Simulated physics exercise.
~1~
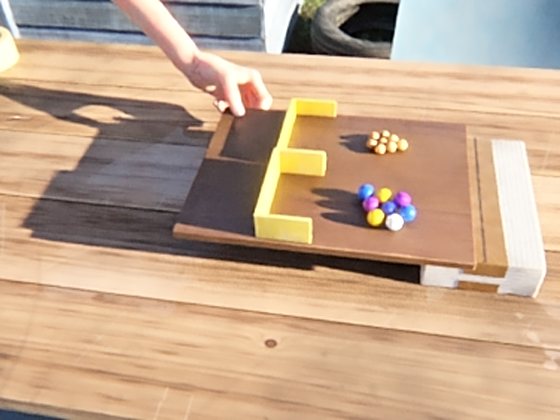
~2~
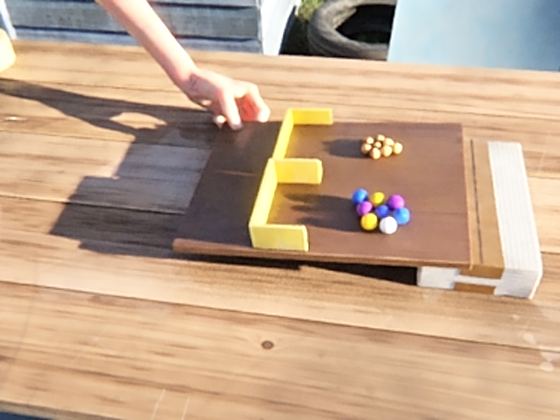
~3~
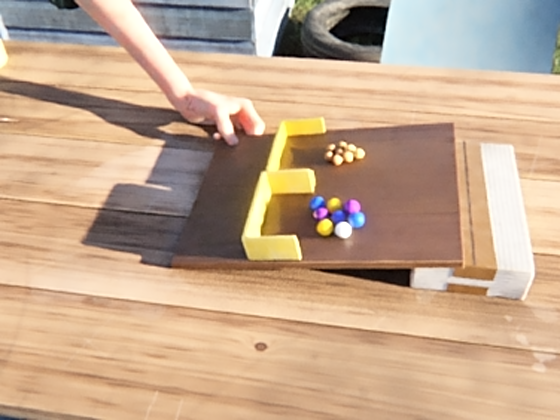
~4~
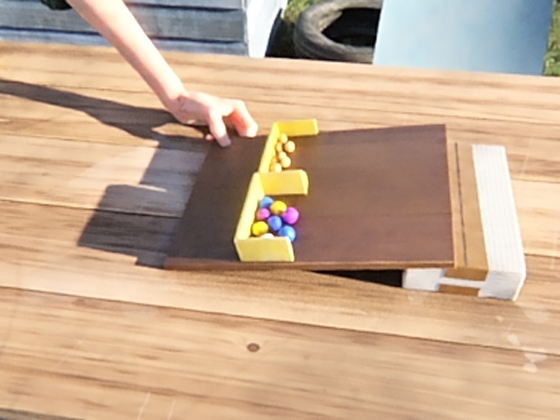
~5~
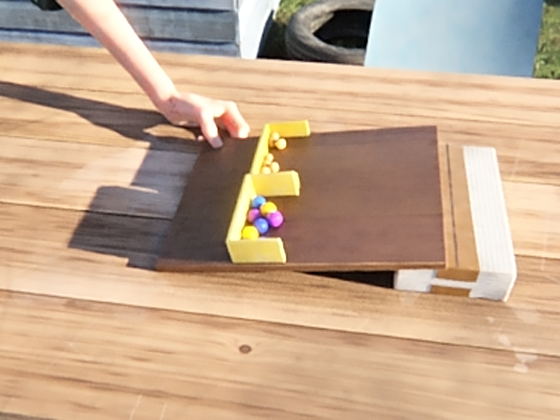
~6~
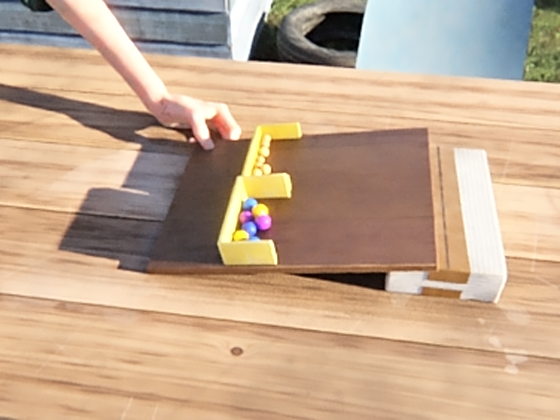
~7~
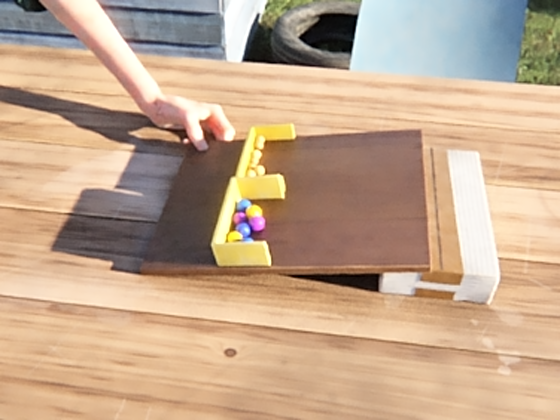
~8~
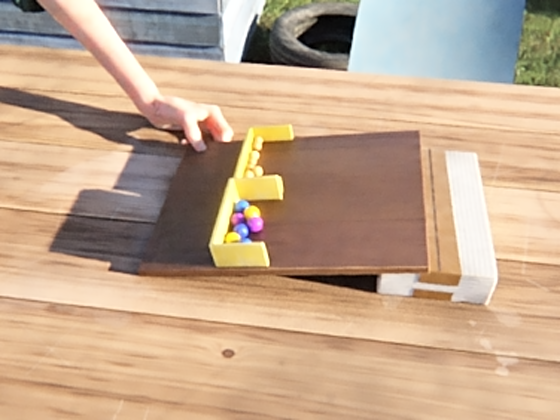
On an outdoor wooden table, a hand tilting a brown board, two clusters of small balls rolling left and stopping against yellow barriers.
